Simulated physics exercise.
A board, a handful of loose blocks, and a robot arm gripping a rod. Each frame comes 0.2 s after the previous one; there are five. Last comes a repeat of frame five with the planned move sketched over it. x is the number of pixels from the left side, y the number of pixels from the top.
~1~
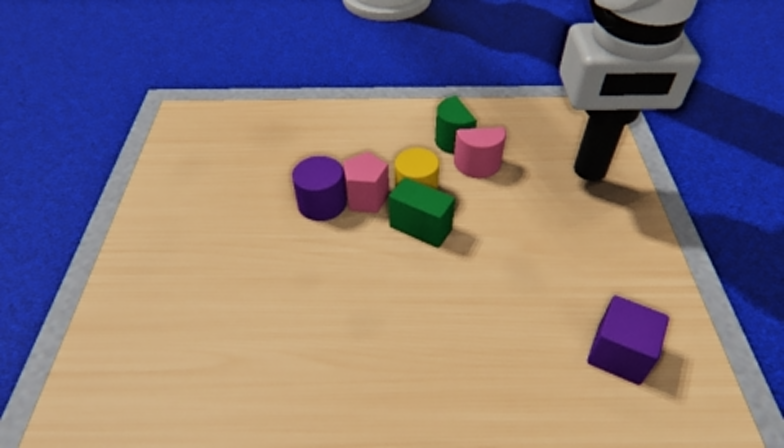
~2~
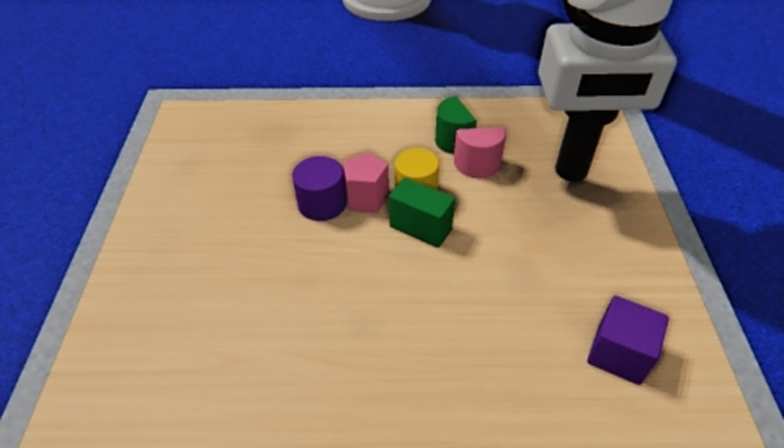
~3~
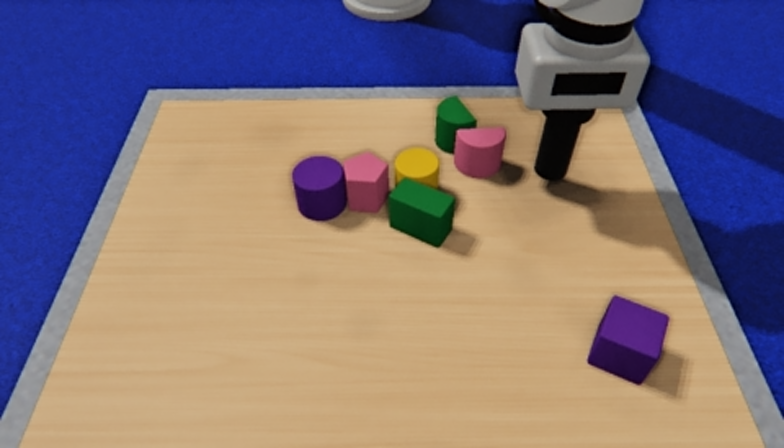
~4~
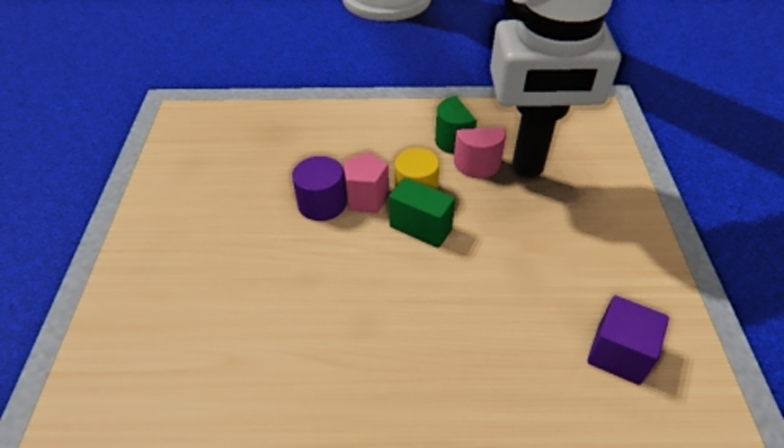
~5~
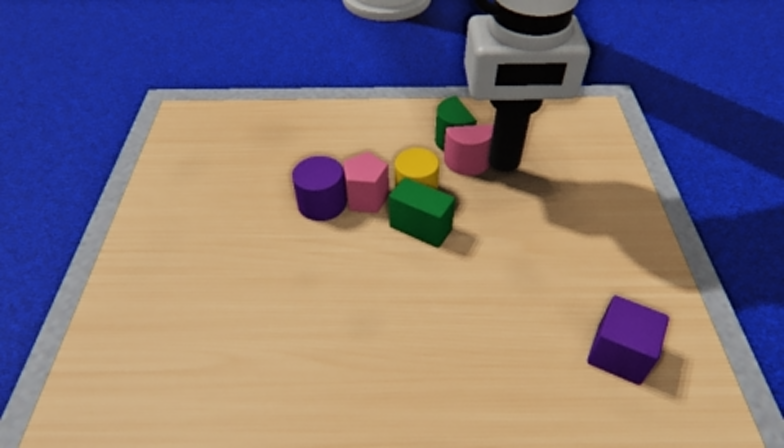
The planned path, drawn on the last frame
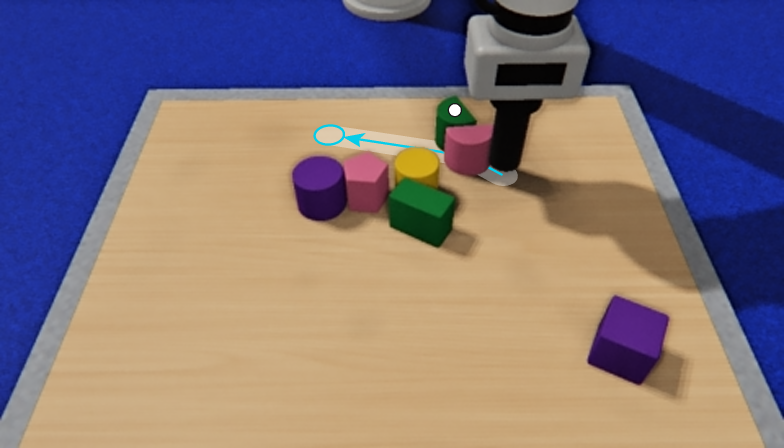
A pale wooden board with a grey border lies on a blue surface, seen from above at an angle by a still camera. Purple, pink, yellow and green blocks cluster near the upper middle, a purple cube sits at lower right, and a robot arm holds a black rod at upper right. The rod slides steadily left, then nudges the pink half-round block slightly left.
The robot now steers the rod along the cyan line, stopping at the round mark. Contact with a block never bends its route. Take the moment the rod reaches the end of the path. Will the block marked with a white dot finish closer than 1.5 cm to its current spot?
Final answer: No.
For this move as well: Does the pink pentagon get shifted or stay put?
It gets no push and keeps its place.
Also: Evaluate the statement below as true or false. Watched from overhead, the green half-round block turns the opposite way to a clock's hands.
Answer: False.
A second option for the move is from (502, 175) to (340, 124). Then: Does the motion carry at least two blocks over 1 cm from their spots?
Final answer: Yes.
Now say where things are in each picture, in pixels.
The first frame shows tip of the rod at (590, 171), middles of tops, pink pentagon at (365, 167), yellow round block at (417, 161), green half-round block at (455, 110), pink half-round block at (483, 136).
The second frame shows rod at (571, 171), nothing pushed.
The third frame shows rod at (550, 170), nothing pushed.
The fourth frame shows rod at (528, 167), nothing pushed.
The fifth frame shows rod at (504, 161), pink pentagon at (365, 167), yellow round block at (417, 161), green half-round block at (455, 110), pink half-round block at (472, 133).
The line goes from (502, 175) through (446, 153) and (387, 144) to (329, 135); the dot is on the green half-round block.
On the path given first. One third of the way, rod at (447, 139); green half-round block at (421, 93), turned 75° clockwise; pink half-round block at (414, 122), turned 45° anticlockwise.
Two thirds of the way, rod at (386, 130); green half-round block at (415, 93), turned 105° clockwise; pink half-round block at (356, 121), turned 90° anticlockwise.
At the end, rod at (328, 121); pink pentagon unmoved; yellow round block unmoved; green half-round block at (415, 93), turned 105° clockwise; pink half-round block at (329, 125), turned 155° anticlockwise.
